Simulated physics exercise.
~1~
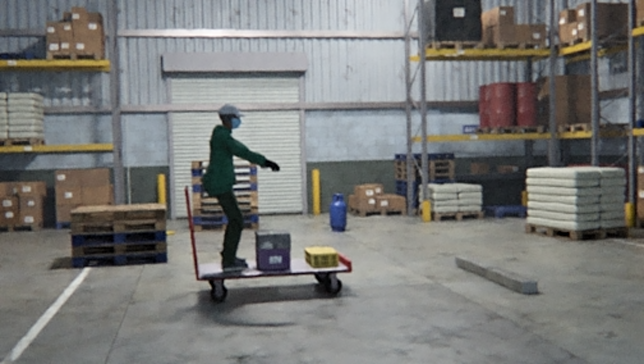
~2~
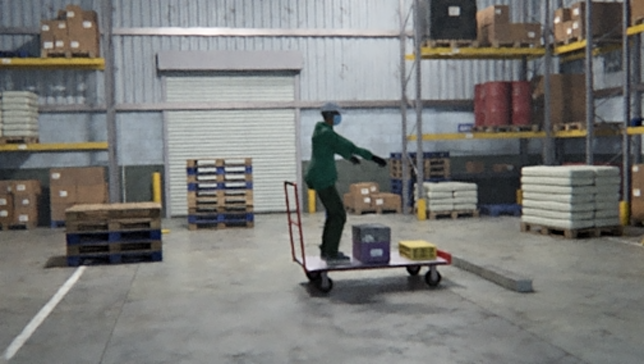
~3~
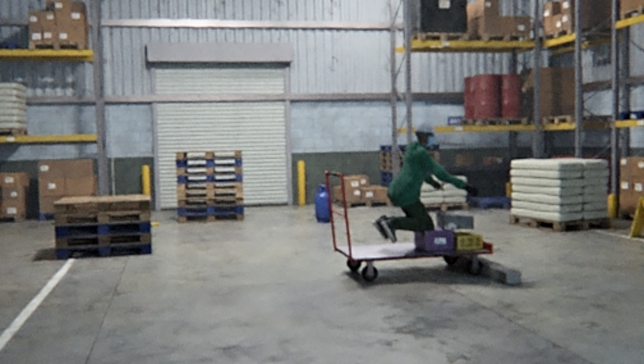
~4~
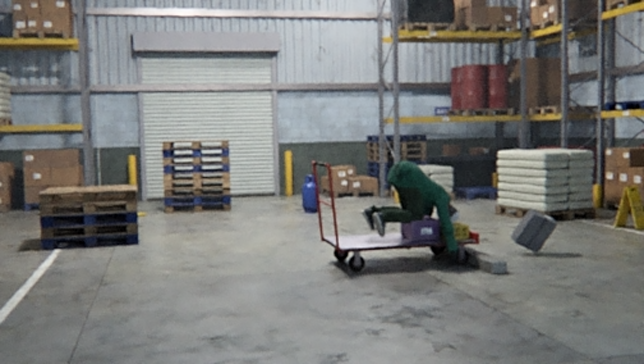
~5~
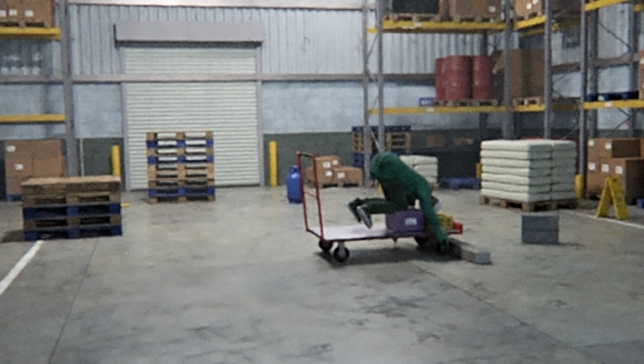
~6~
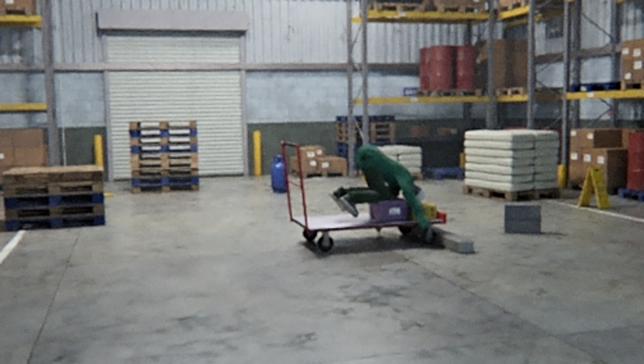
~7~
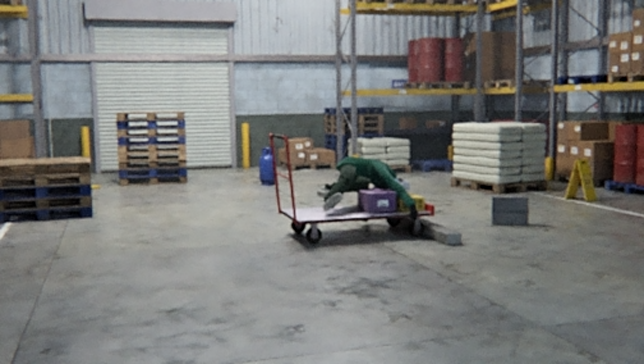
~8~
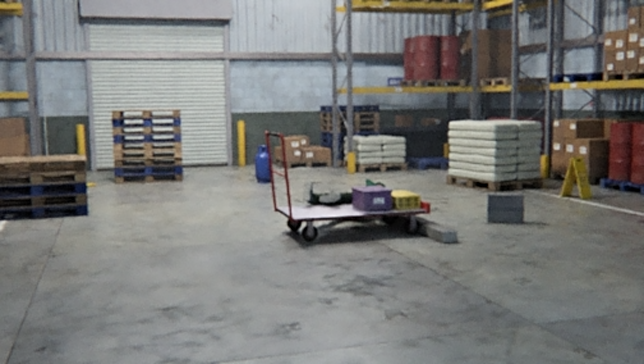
The video shows a worker in green riding a flat trolley rightward across a warehouse until it stops at a kerb, flinging a grey box forward onto the floor, while the worker pitches over and ends slumped low on the deck behind the purple tote and yellow crate.
